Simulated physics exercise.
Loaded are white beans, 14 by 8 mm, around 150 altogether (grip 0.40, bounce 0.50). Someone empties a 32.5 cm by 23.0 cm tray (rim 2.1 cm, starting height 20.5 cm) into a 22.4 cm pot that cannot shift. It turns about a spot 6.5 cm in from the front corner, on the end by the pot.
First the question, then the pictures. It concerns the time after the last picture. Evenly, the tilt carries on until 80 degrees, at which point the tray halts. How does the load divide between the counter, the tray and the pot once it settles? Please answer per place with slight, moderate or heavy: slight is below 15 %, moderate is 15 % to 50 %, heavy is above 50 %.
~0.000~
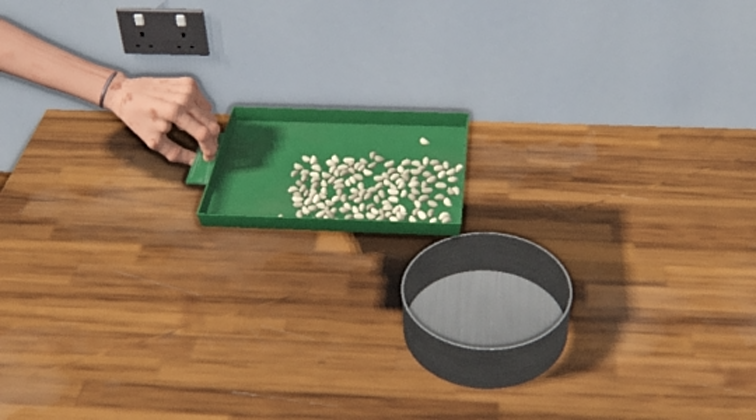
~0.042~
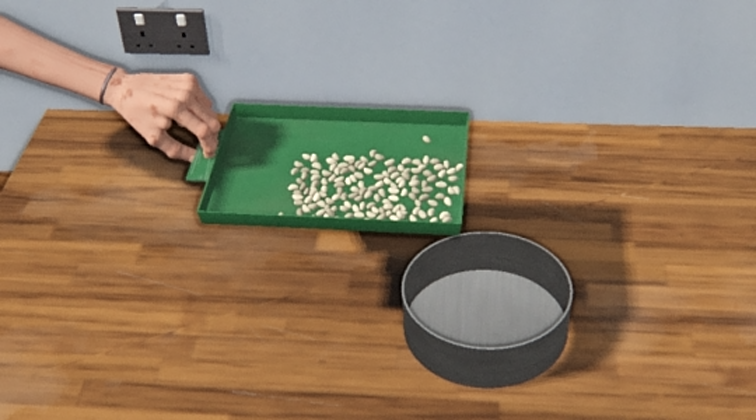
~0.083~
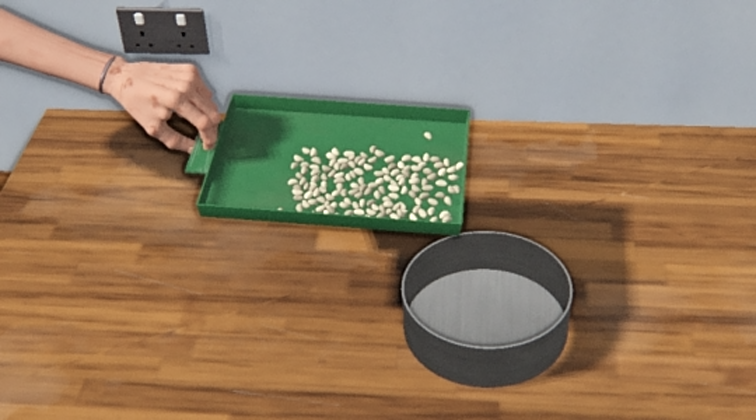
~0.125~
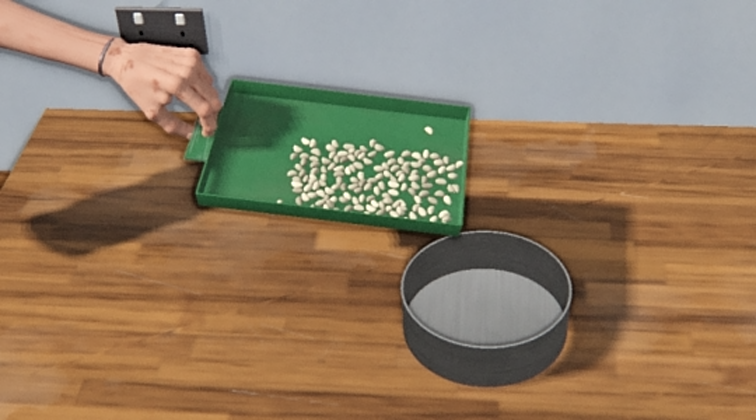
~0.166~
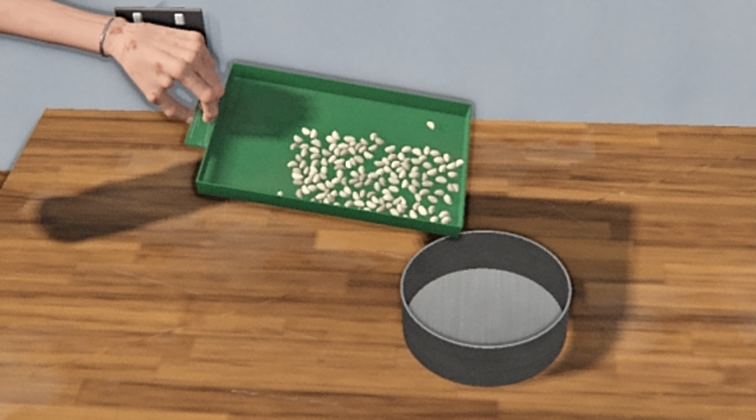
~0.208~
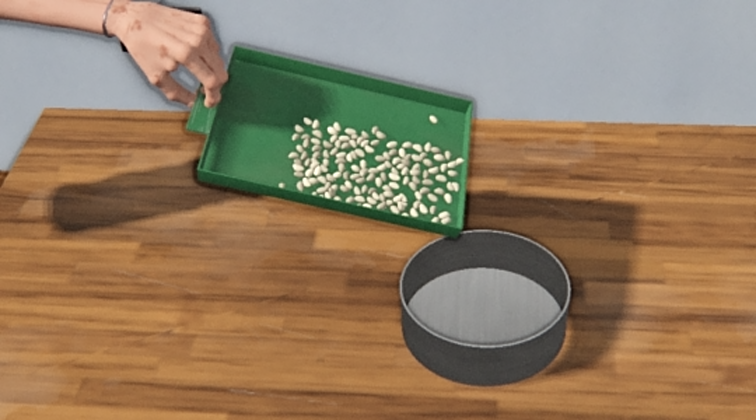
Per place: Counter slight, left on the tray moderate, pot heavy.
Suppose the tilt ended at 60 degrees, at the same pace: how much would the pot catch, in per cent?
35 per cent.
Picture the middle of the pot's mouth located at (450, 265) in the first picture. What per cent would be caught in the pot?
With the pot there, close to 30 per cent.
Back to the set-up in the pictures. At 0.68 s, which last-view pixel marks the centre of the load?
Roughly pixel (451, 205).
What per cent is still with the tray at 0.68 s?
Value: About 100%.
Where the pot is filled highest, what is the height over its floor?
Height: Approx. 1.5 cm.
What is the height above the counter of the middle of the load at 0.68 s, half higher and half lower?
Roughly 22 centimetres, give or take.
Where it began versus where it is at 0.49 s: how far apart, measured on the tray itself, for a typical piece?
Displacement on the tray: Roughly 5 cm.
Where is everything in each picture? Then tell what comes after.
In the first frame, tray tilt 0 degrees, front corners at (200, 213) and (458, 222); middle of the pieces at (372, 190); pot at (486, 288).
In the second frame, tray tilt 1 degrees, front corners at (200, 210) and (459, 222); middle of the pieces at (373, 189).
In the third frame, tray tilt 3 degrees, front corners at (199, 203) and (459, 222), lowest corner right front; middle of the pieces at (373, 186).
In the fourth frame, tray tilt 7 degrees, front corners at (199, 192) and (460, 223), lowest corner right front; middle of the pieces at (372, 181).
In the fifth frame, tray tilt 12 degrees, front corners at (199, 180) and (460, 225), lowest corner right front; middle of the pieces at (373, 176).
In the sixth frame, tray tilt 16 degrees, front corners at (201, 168) and (460, 227), lowest corner right front; middle of the pieces at (373, 171); pot at (485, 285). Its pace works out near 110 degrees a second.
Then, at 0.49 s, tilt 48 degrees; the tray holds 100 %, the pot 0 %.
Then, at 0.68 s, tilt 69 degrees; the tray holds 100 %, the pot 0 %.
After 0.99 s, tilt 80 degrees; the tray holds 40 %, the pot 50 %.
By 2.1 s all is still; counter 0 %, tray 30 %, pot 70 %.
